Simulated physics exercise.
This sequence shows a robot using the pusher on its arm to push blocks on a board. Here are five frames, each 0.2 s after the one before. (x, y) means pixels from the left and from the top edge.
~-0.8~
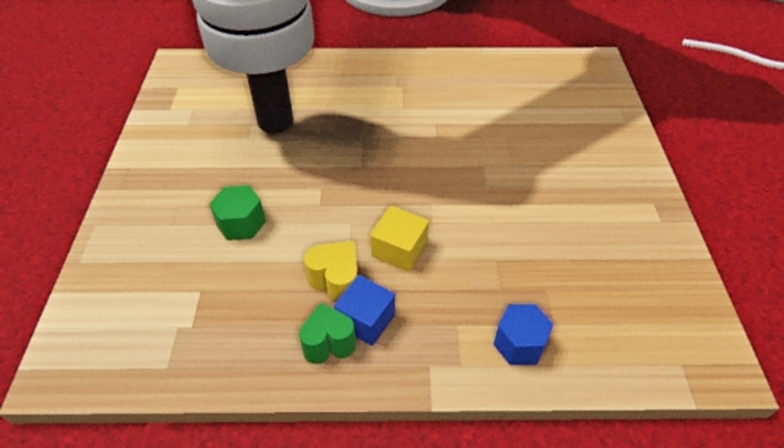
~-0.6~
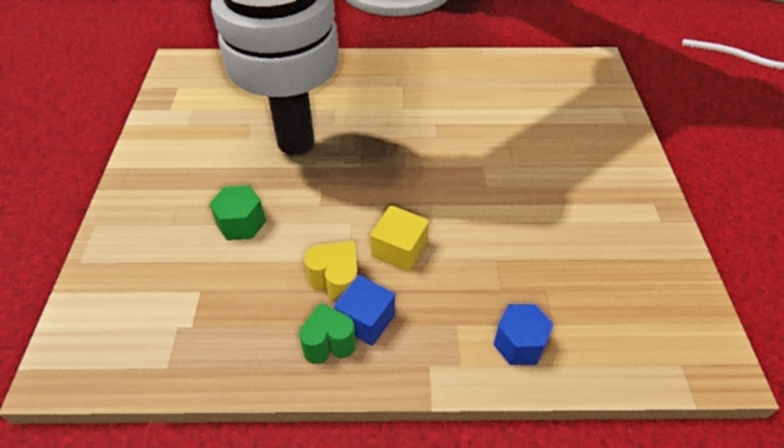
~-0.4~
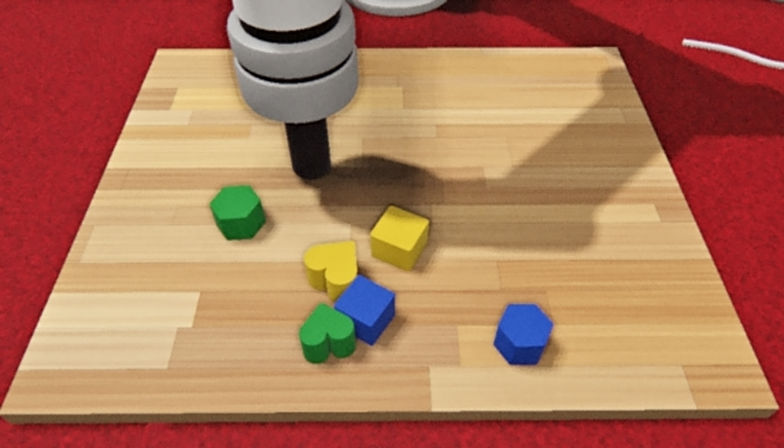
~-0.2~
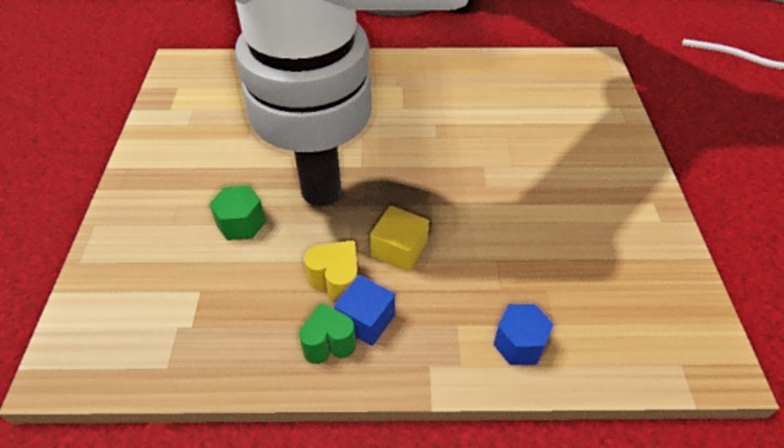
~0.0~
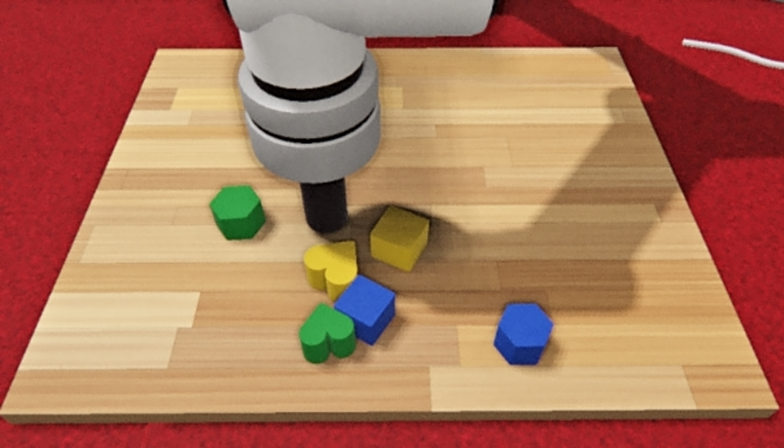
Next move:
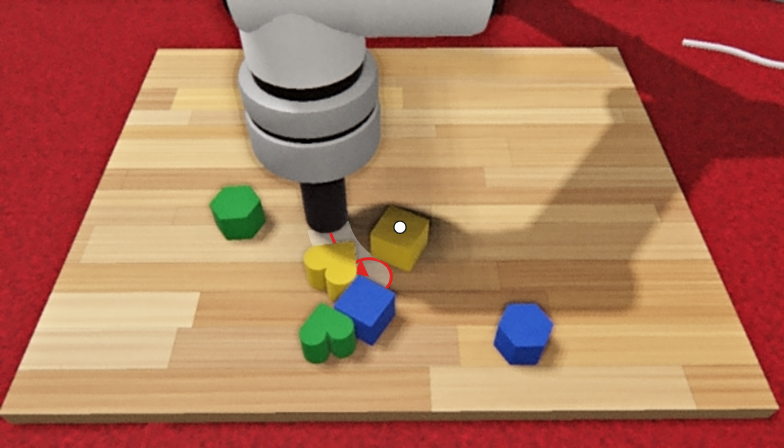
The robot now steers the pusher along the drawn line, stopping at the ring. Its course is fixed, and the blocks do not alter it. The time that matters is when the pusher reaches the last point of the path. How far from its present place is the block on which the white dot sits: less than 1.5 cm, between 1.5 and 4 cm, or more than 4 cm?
Short, under 1.5 cm.
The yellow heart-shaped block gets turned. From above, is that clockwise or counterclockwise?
If we look at it from overhead, the yellow heart-shaped block pivots clockwise.
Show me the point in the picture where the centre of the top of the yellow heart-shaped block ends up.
At the end it should sit near (336, 285).
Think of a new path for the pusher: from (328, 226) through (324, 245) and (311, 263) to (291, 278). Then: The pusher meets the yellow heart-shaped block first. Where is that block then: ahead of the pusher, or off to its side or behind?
Lost on the way.
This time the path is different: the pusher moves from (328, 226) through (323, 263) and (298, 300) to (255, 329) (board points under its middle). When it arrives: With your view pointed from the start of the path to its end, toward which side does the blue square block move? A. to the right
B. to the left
Correct choice: B.
Drawn move, from (328, 226) over (336, 245) and (349, 262) to (369, 277); the dot is on the yellow square block.
The first path, step by step. Halfway along, pusher at (341, 246); yellow heart-shaped block at (335, 268); blue square block at (367, 302).
At the end, pusher at (368, 269); green hexagonal block still; green heart-shaped block at (324, 331); yellow heart-shaped block at (336, 285), turned 40° clockwise; blue square block at (372, 309); yellow square block at (410, 229), turned 25° anticlockwise.
